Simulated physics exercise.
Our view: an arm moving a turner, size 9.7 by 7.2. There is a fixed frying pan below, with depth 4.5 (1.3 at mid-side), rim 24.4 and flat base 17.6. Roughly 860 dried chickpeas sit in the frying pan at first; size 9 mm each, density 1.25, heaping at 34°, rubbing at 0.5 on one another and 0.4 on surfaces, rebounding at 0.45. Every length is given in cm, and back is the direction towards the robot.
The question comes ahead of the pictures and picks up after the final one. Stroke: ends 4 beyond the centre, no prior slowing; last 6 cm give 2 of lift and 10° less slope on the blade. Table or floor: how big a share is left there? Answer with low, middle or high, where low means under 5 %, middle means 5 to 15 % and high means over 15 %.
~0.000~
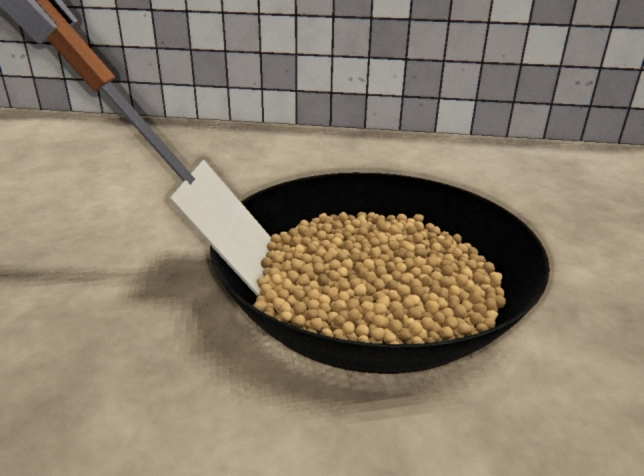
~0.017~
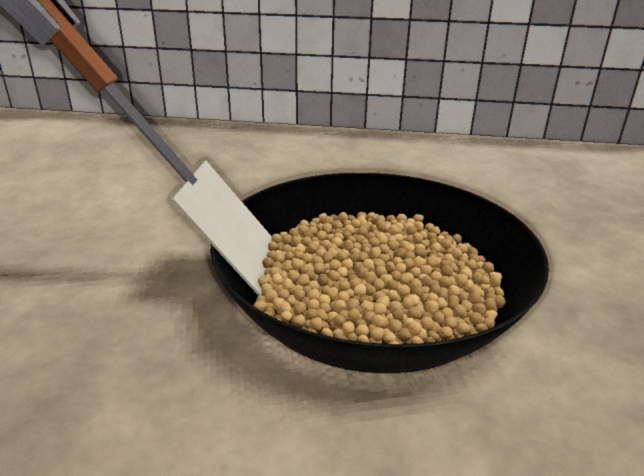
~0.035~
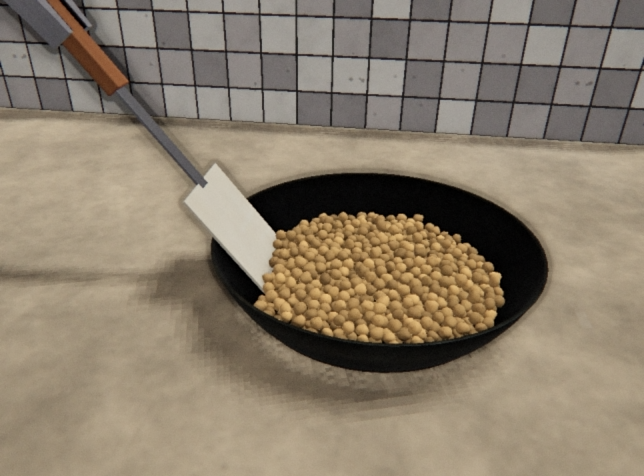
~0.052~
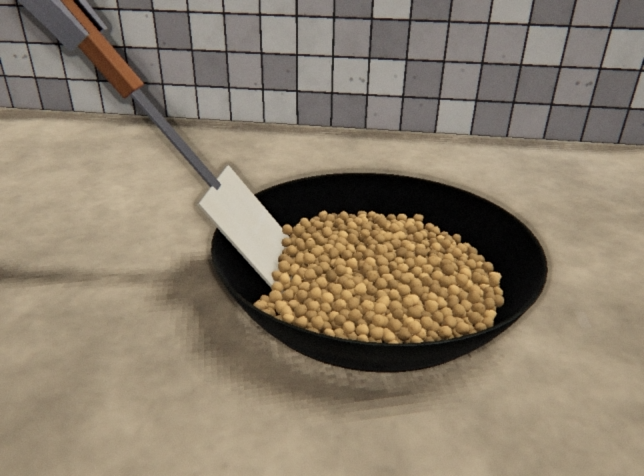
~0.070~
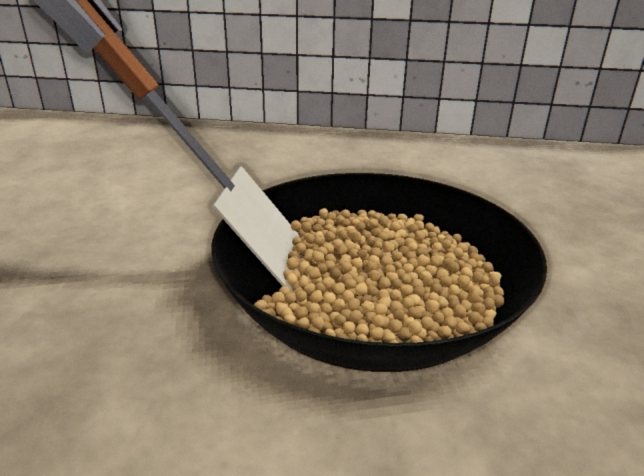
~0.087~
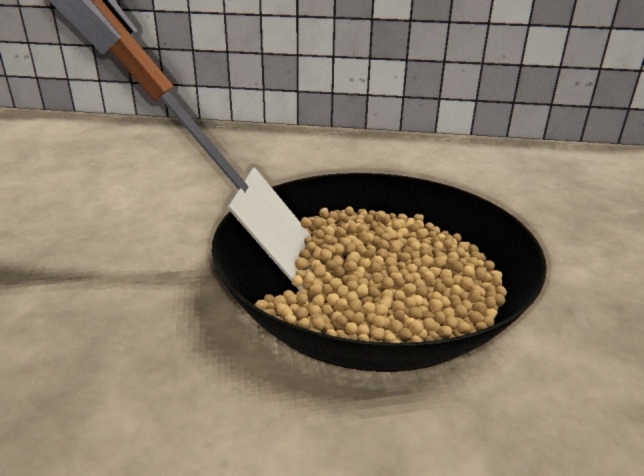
Low.
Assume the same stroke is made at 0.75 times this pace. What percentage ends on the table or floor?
Estimate: Approx. 0 %.
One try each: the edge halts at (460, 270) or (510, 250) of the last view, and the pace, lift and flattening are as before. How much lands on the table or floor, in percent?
Respectively about 0 and 20 percent end on the table or floor.
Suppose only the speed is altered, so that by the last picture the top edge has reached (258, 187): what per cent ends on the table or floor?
About 0 percent.
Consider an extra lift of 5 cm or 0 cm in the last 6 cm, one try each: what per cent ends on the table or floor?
0 and 0 %.
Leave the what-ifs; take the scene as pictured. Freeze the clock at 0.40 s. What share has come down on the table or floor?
Some 0 per cent of the load.
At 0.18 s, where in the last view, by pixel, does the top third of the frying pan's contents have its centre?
Near (407, 258).
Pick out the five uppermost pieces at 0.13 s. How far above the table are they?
Around 5 cm above the table.
By 0.13 s, sloping 51°, highest piece 5 above the table; 864 in the frying pan.
By 0.18 s, sloping 46°, highest piece 5 above the table; 864 in the frying pan.
By 0.40 s, sloping 42°, highest piece 5 above the table; 864 in the frying pan.
By 1.45 s, sloping 42°, highest piece 5 above the table; 864 in the frying pan.
Final count, 864 in the frying pan. That is 0 % on the table or floor.
